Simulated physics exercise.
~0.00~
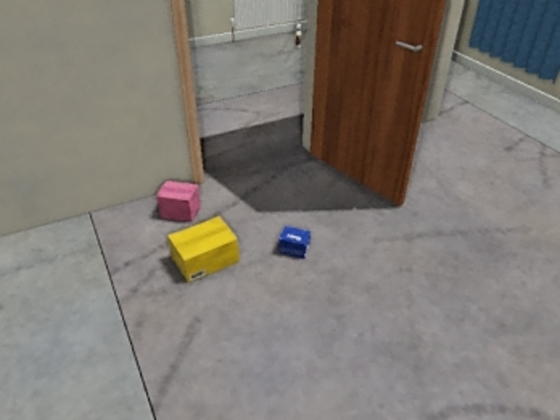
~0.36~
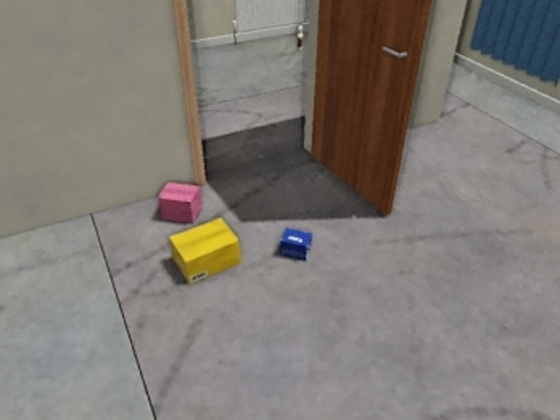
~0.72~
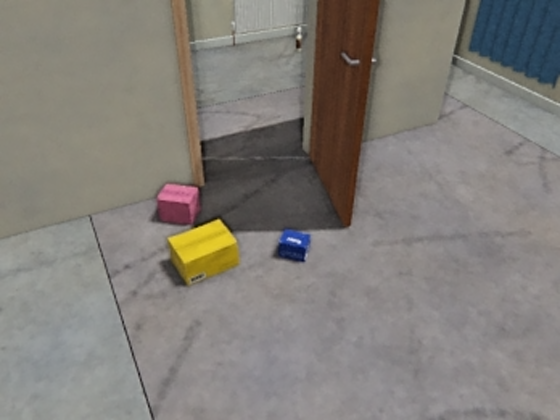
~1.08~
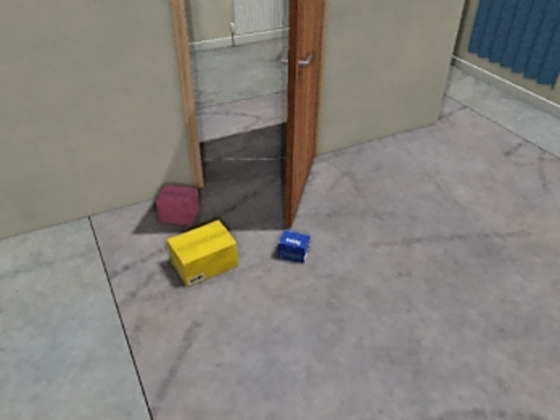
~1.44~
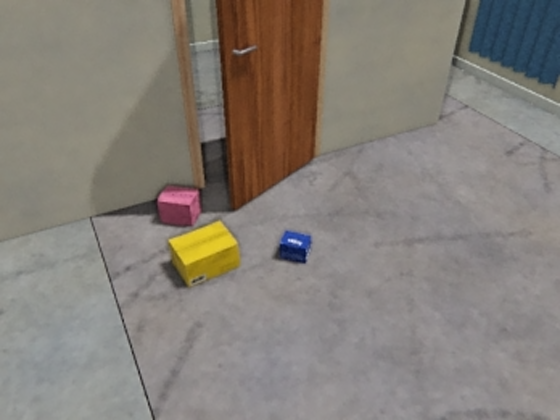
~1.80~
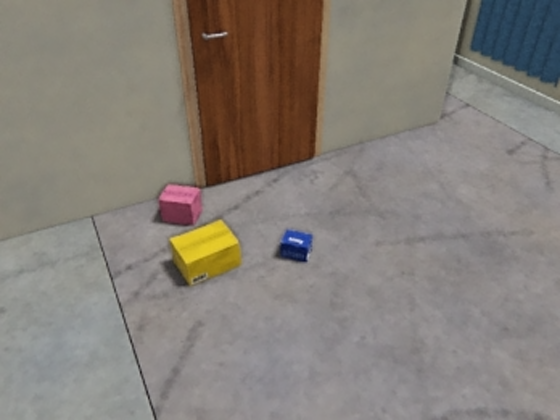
In a room with a grey marbled floor, a brown wooden door stood wide open near a pink box, a yellow parcel and a small blue box, then swung slowly leftward past them until it was fully shut, leaving all three in place.
